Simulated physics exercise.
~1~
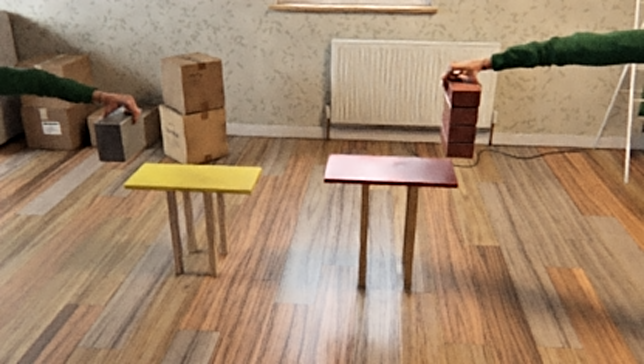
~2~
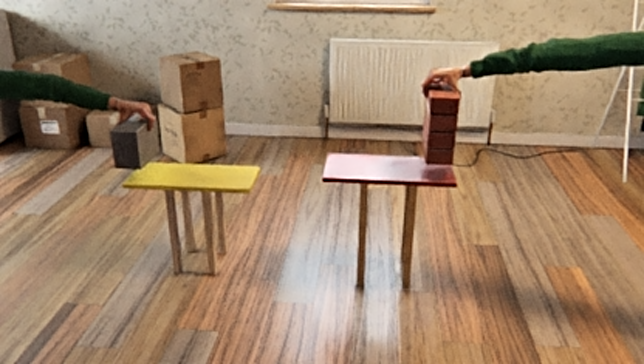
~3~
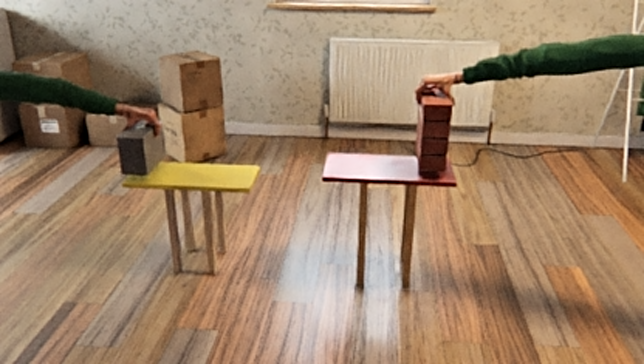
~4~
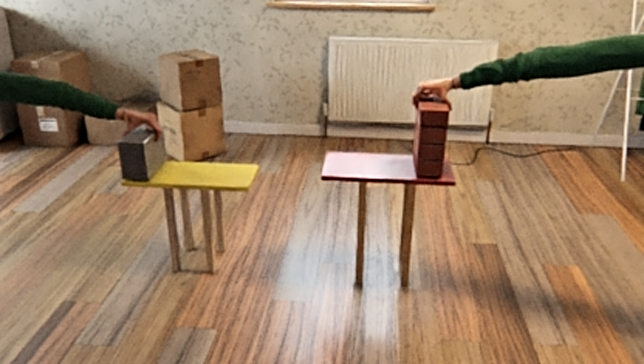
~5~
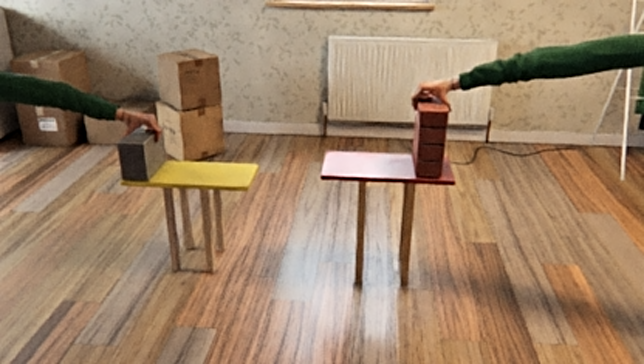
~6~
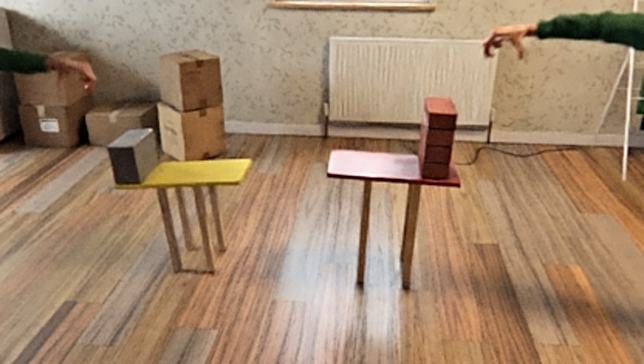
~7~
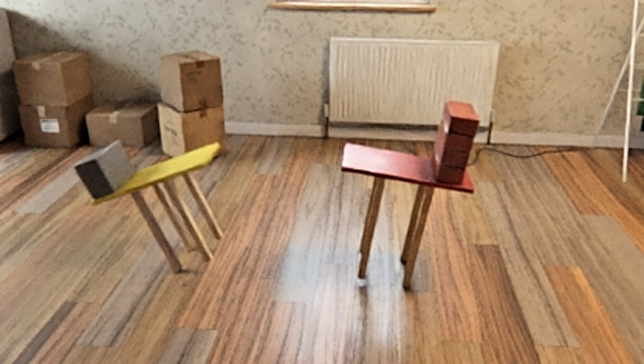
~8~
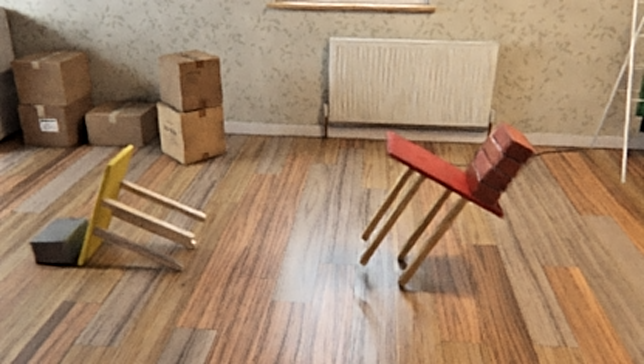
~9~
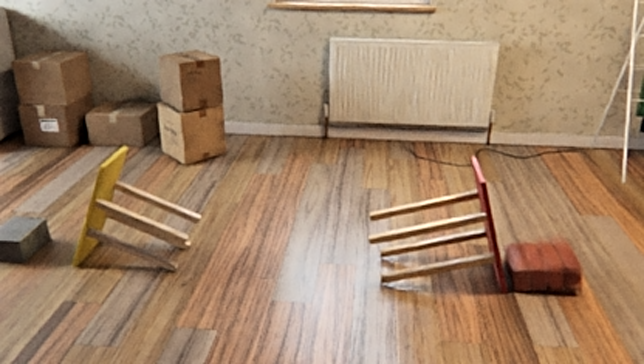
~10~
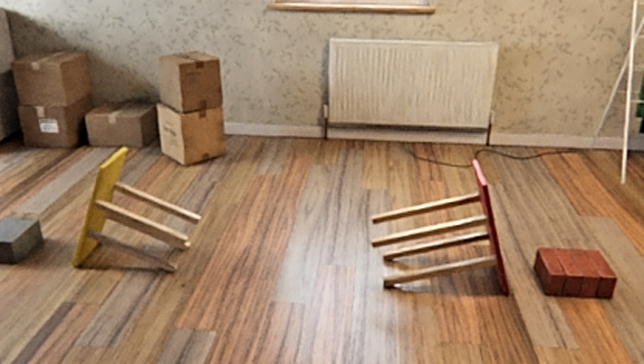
Yellow and red stands tipping outward onto their sides after hands release a grey block and stacked red bricks on their edges.
